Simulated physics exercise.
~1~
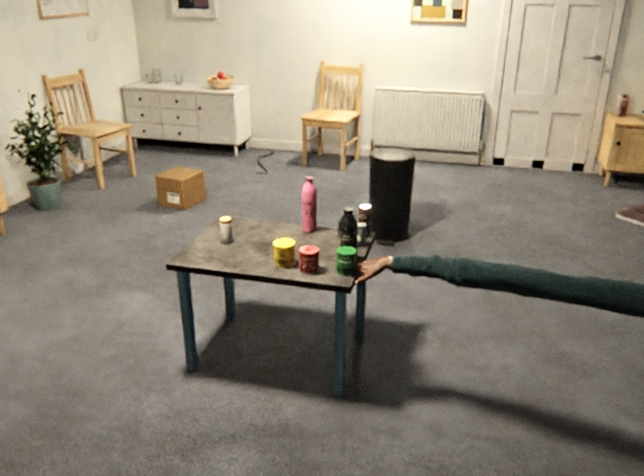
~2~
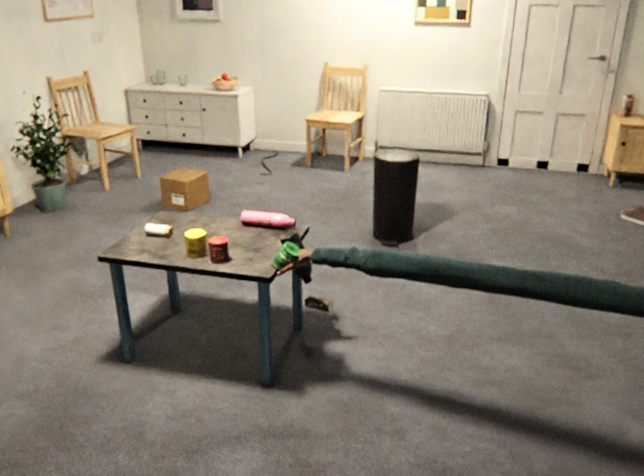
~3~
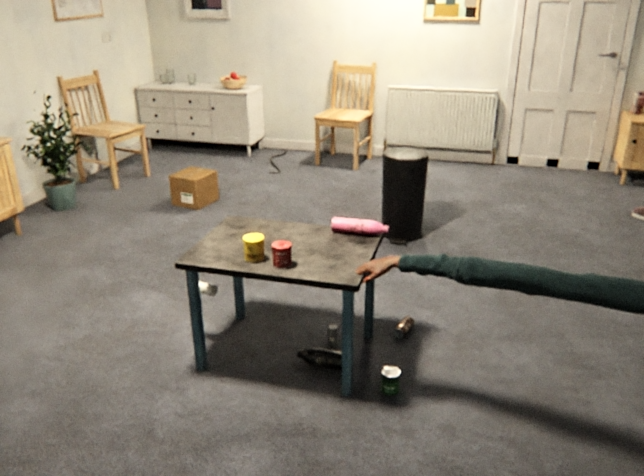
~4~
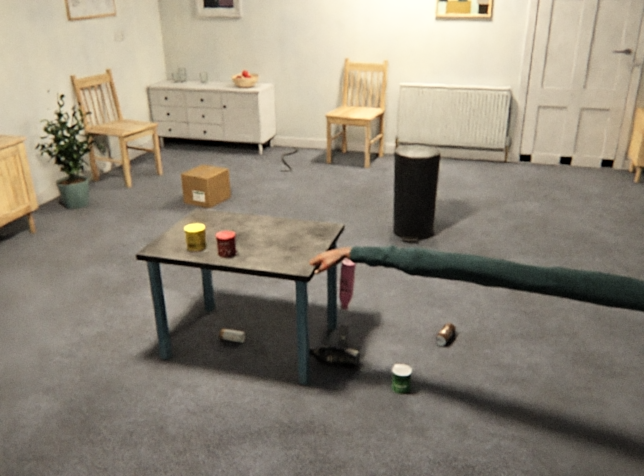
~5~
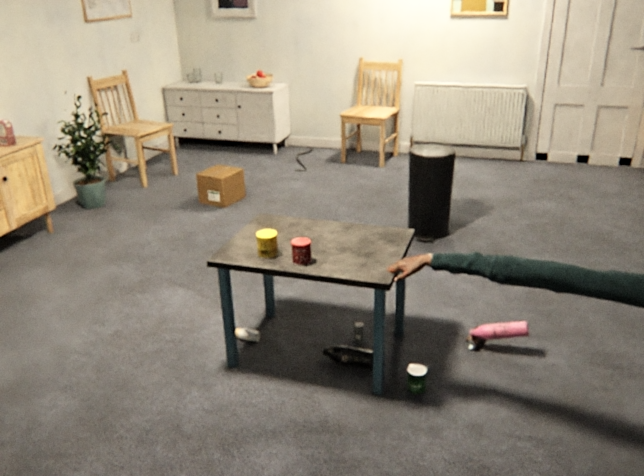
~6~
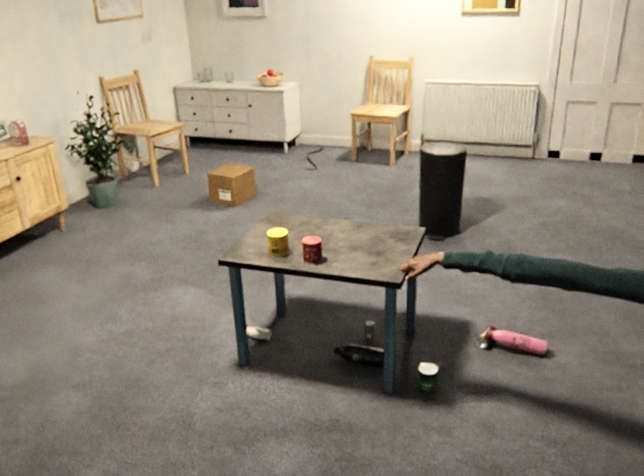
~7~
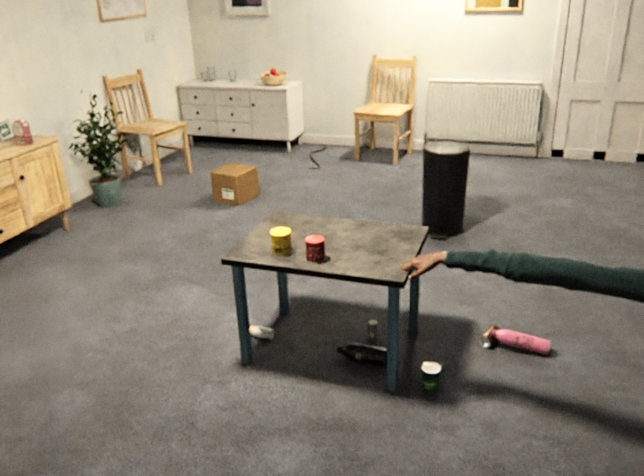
In a grey-carpeted room with wooden chairs and a radiator, a hand at the end of a long green-sleeved arm grips a small table crowded with tins and bottles. The table is jerked left, and the pink bottle and white shaker topple onto their sides while the black bottle, green tin and brown can tumble off the right edge. It goes back to the right, and the white shaker drops to the floor. Another move left sends the pink bottle over the edge, and the table returns right. Finally it rests, with only the red and yellow tins standing on top.
